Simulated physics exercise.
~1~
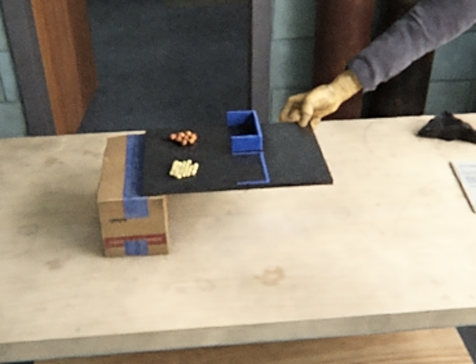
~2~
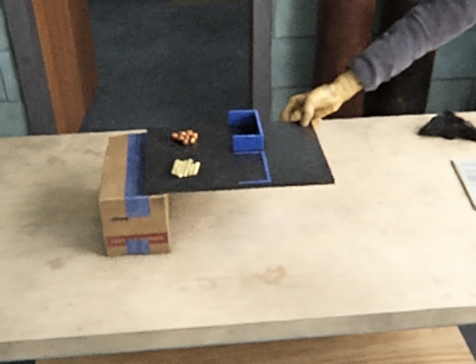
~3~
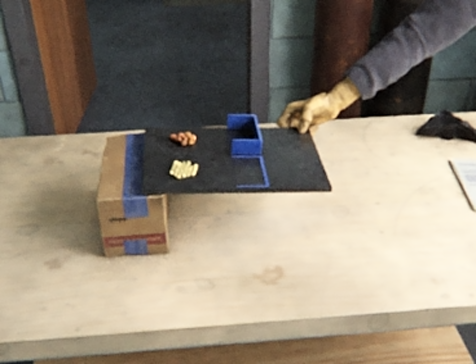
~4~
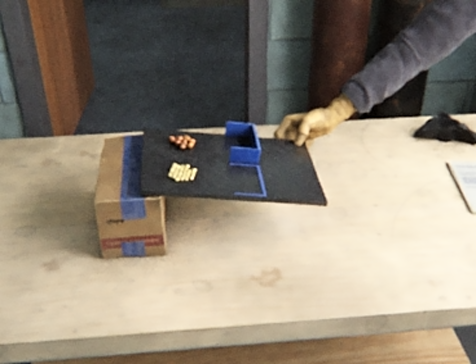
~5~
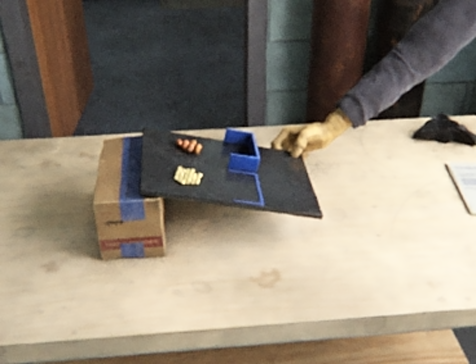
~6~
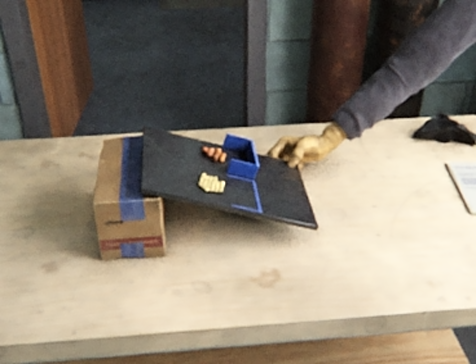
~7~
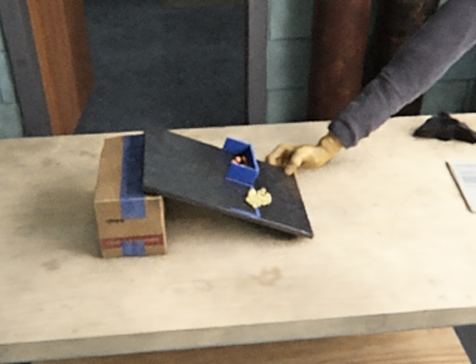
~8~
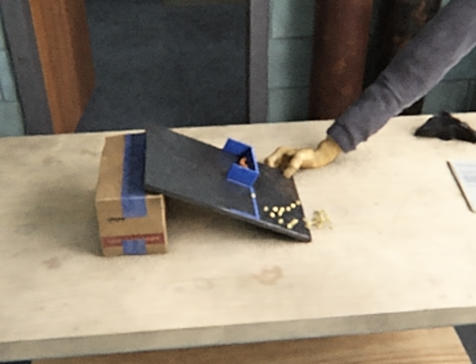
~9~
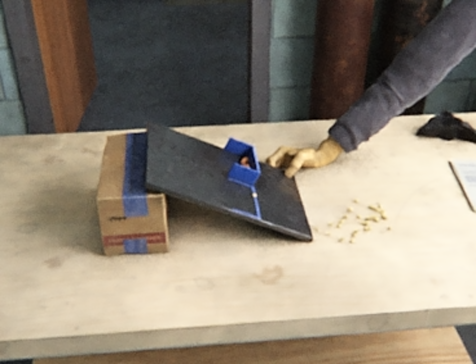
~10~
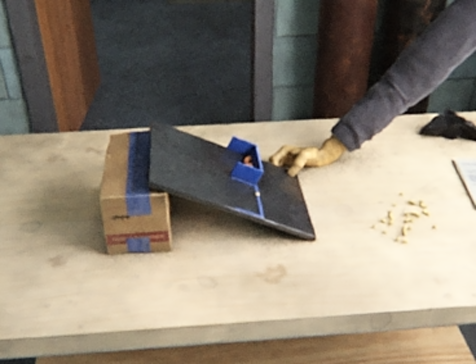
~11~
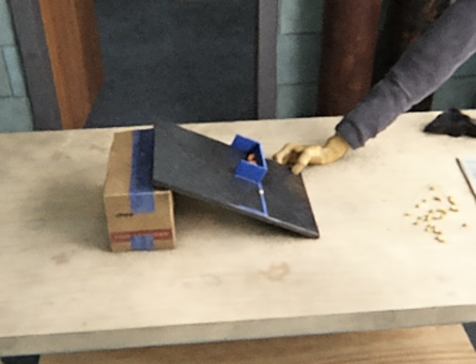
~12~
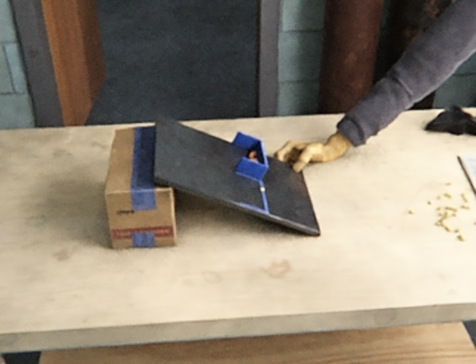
A gloved hand tilts a board; yellow pieces scatter onto the table, reddish ones stay caught.
